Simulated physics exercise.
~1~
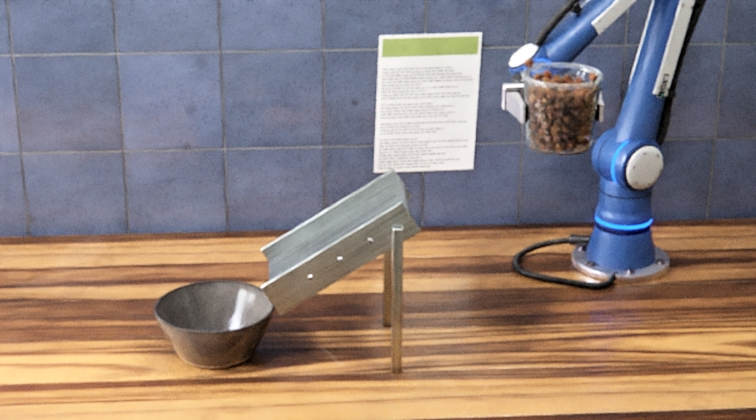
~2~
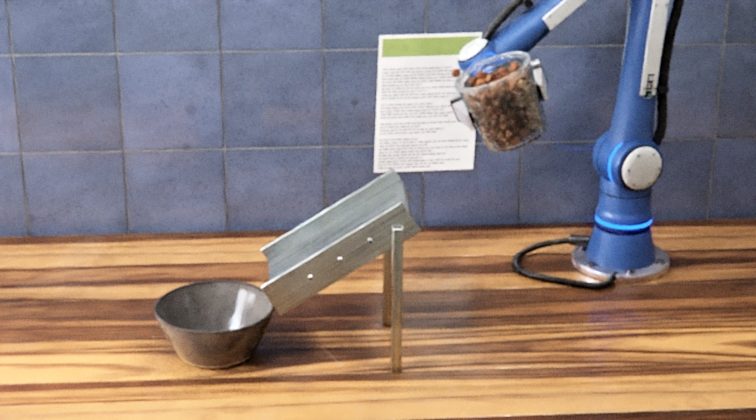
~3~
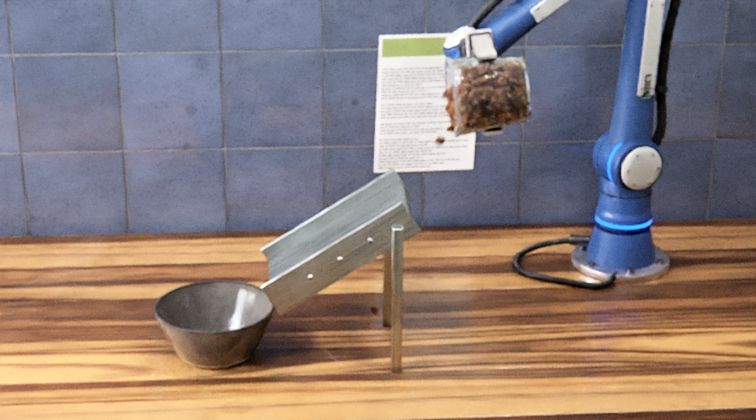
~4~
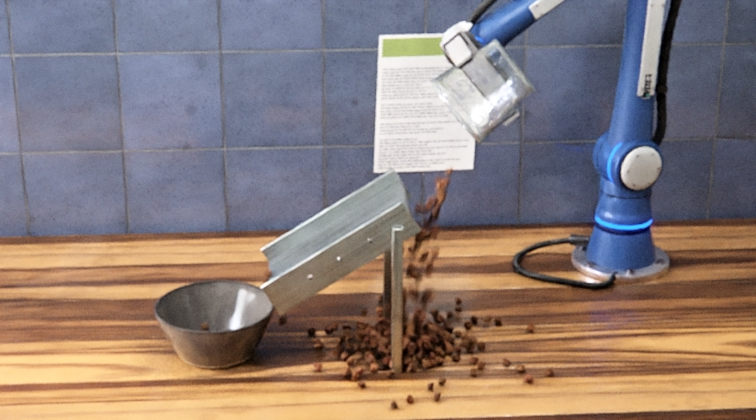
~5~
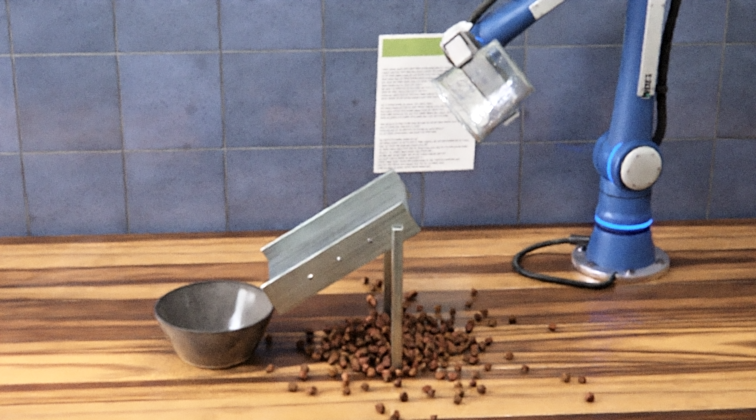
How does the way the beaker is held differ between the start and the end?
At the start the robot arm held the beaker upright, and by the end it was holding it upside down.
